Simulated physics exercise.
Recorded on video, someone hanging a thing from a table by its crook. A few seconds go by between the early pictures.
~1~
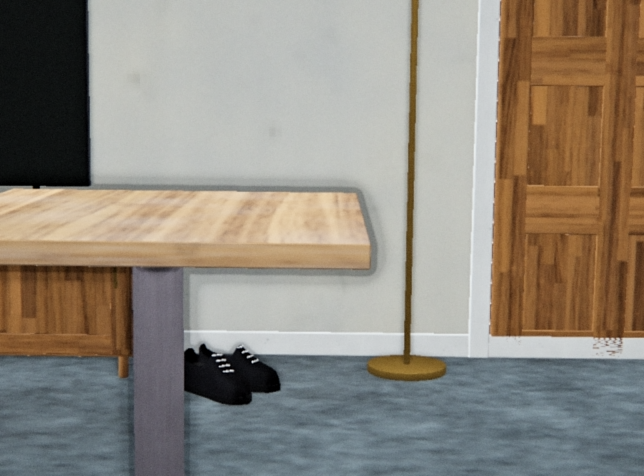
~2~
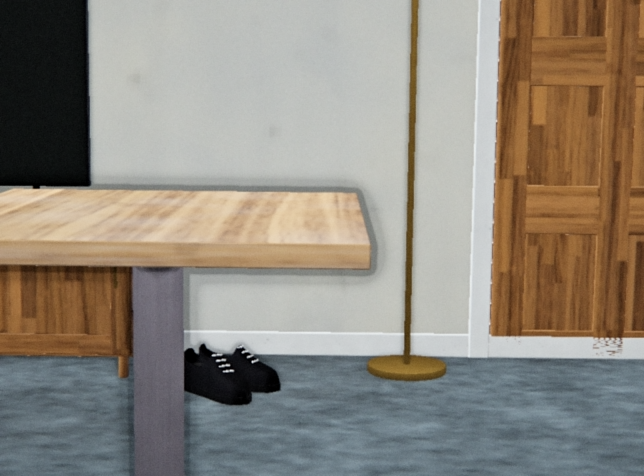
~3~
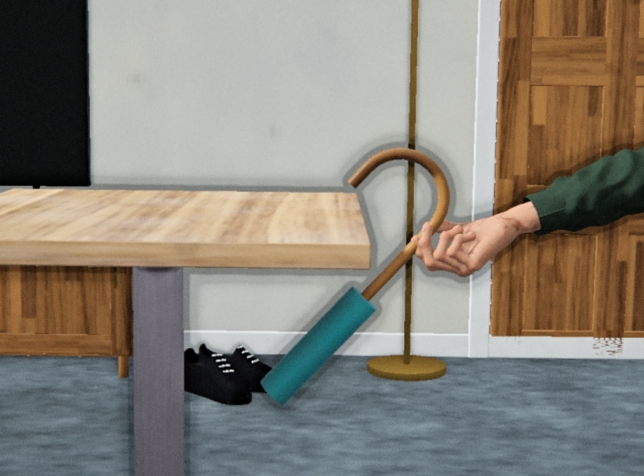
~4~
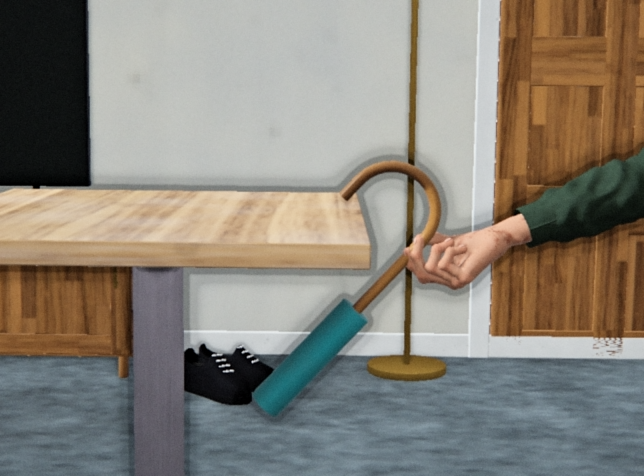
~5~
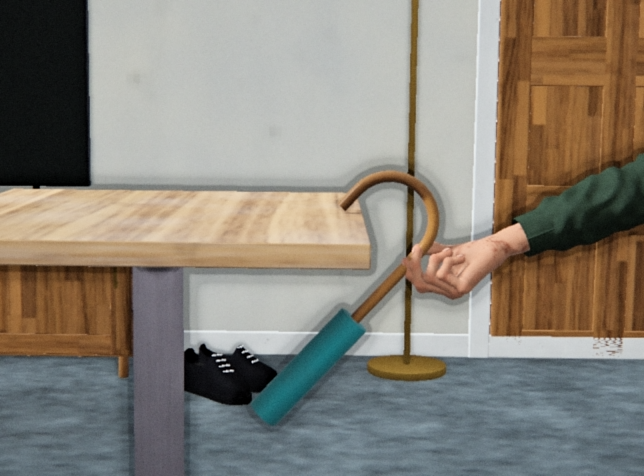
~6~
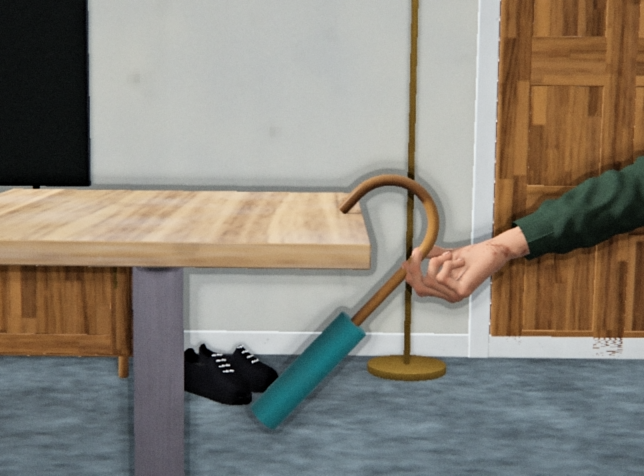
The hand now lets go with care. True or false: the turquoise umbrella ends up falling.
False.
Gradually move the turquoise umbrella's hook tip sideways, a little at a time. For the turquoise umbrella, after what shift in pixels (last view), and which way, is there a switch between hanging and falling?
I'd say close to 20 pixels, heading right.
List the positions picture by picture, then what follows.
Table (158, 222), in the first picture.
Table (158, 222), in the second picture.
Still on the way; turquoise umbrella (339, 270); table (158, 222), in the third picture.
Still on the way; turquoise umbrella (330, 282); table (158, 222), in the fourth picture.
Still on the way; turquoise umbrella (329, 291); table (158, 222), in the fifth picture.
In place, still held; turquoise umbrella (328, 295); table (158, 222), in the sixth picture.
Then, 0.40 s later than the last frame, turquoise umbrella at rest near (333, 296).
When it is over, the turquoise umbrella stays hooked on the edge, near (330, 295).
